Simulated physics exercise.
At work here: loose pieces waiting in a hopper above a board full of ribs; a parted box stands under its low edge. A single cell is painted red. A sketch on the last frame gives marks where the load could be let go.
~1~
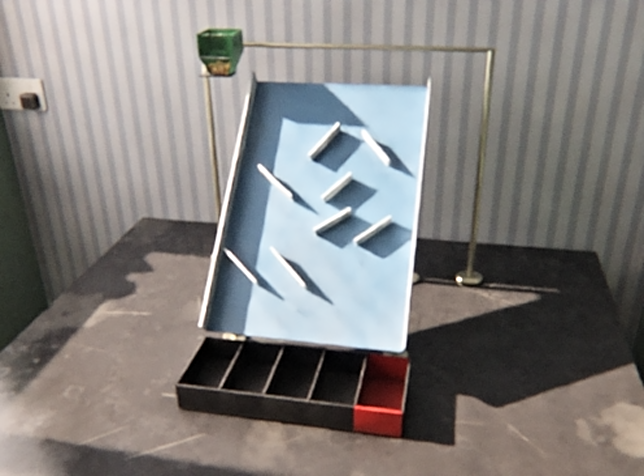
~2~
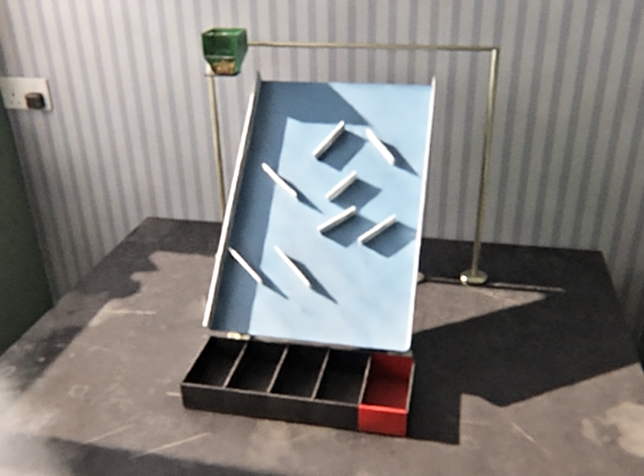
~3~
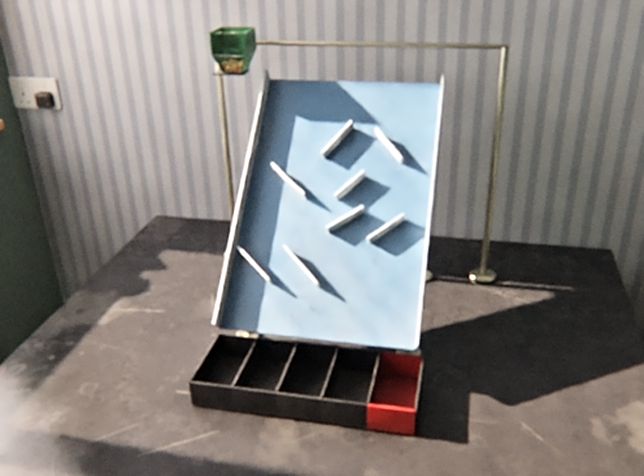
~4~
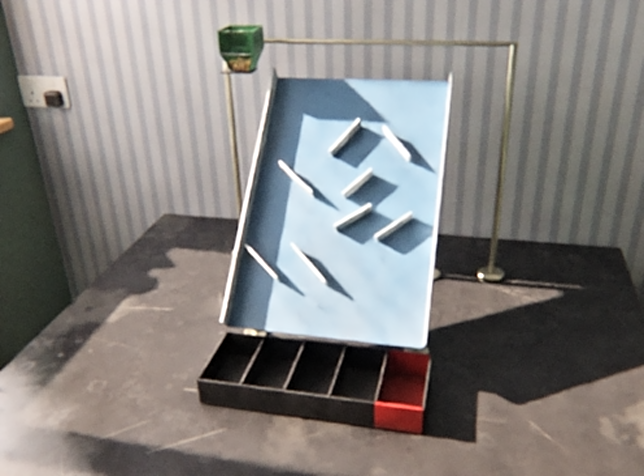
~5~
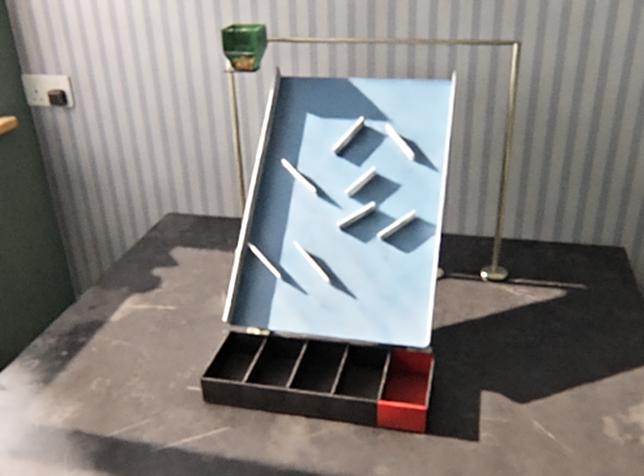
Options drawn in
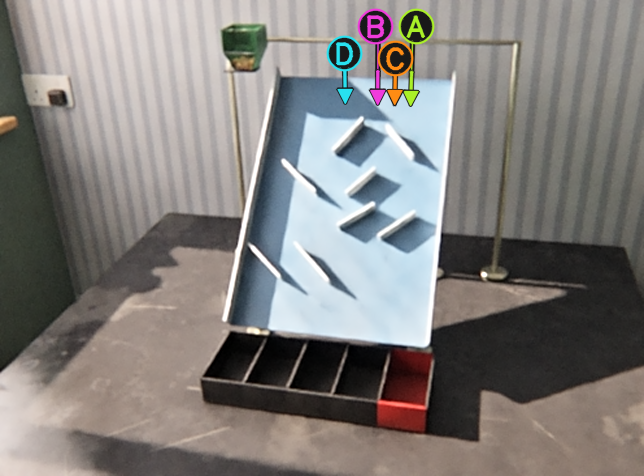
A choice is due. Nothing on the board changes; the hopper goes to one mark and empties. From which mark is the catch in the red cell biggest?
I would pick mark A.
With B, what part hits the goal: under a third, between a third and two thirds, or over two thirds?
Under a third.
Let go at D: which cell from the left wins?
It is the fourth one.
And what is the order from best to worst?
A, C, B, D.
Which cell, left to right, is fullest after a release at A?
It is the fifth one.
On the marked copy, mark A meets the board at (410, 100); mark B meets the board at (377, 99); mark C meets the board at (394, 99); mark D meets the board at (345, 98).
For mark A, most in the red cell, a small part in other cells, a small part outside the box.
For mark B, a small part in the red cell, most in other cells, a small part outside the box.
For mark C, about half in the red cell, about half in other cells, a stray few outside the box.
For mark D, a small part in the red cell, nearly all in other cells.
